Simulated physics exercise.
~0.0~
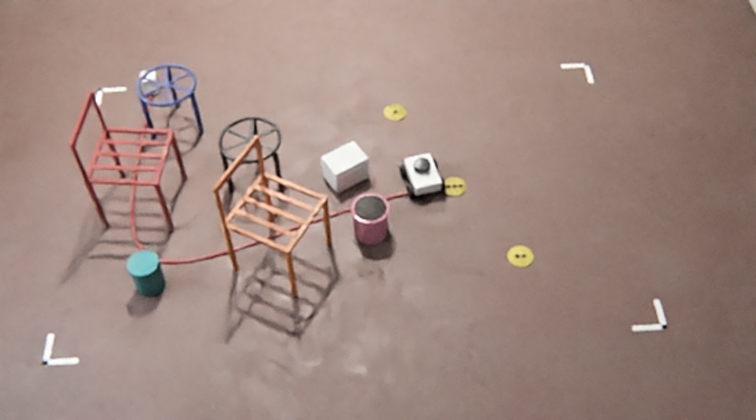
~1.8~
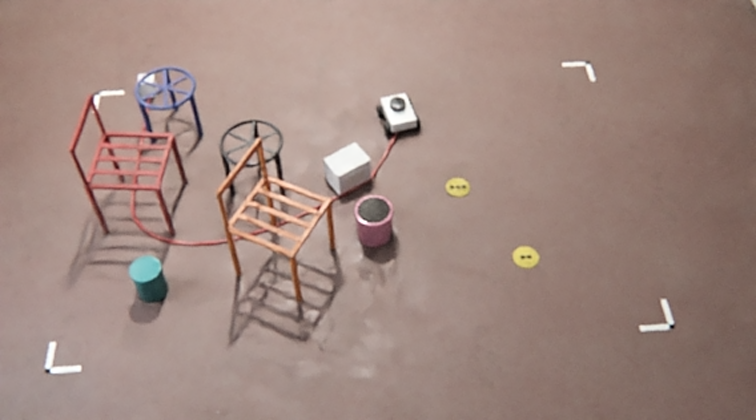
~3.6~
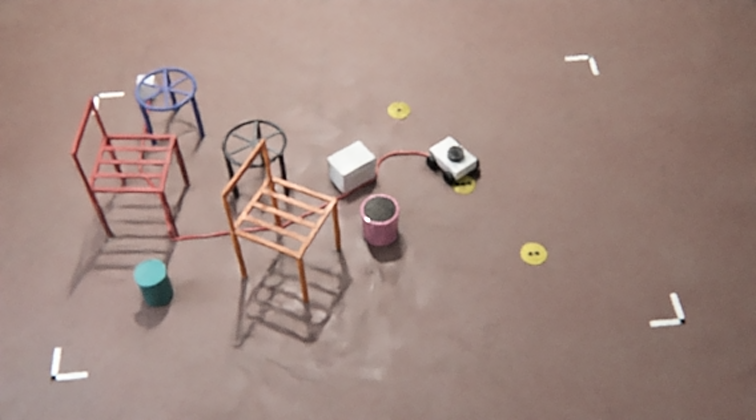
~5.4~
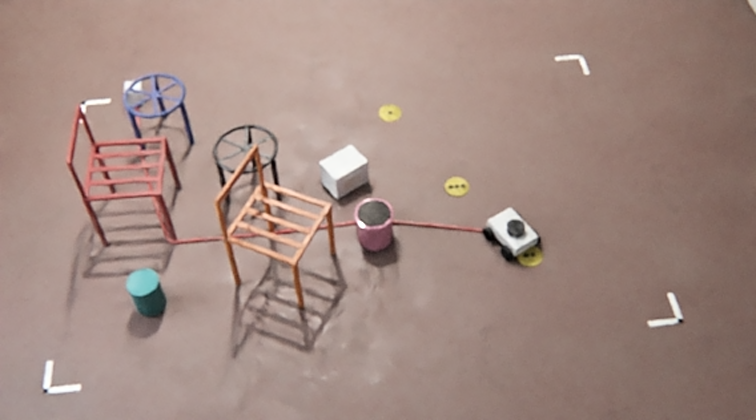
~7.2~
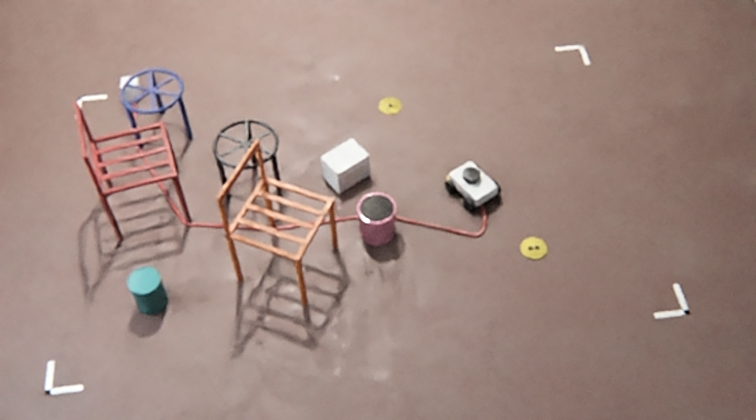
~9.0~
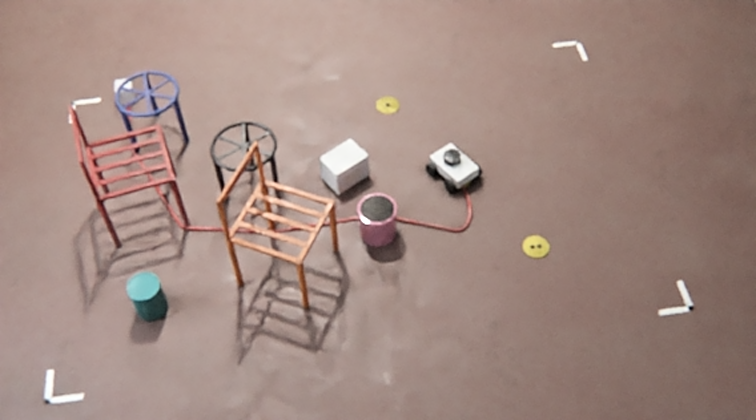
A small white cart trailing a red lead visits yellow marks, then turns back up-left.
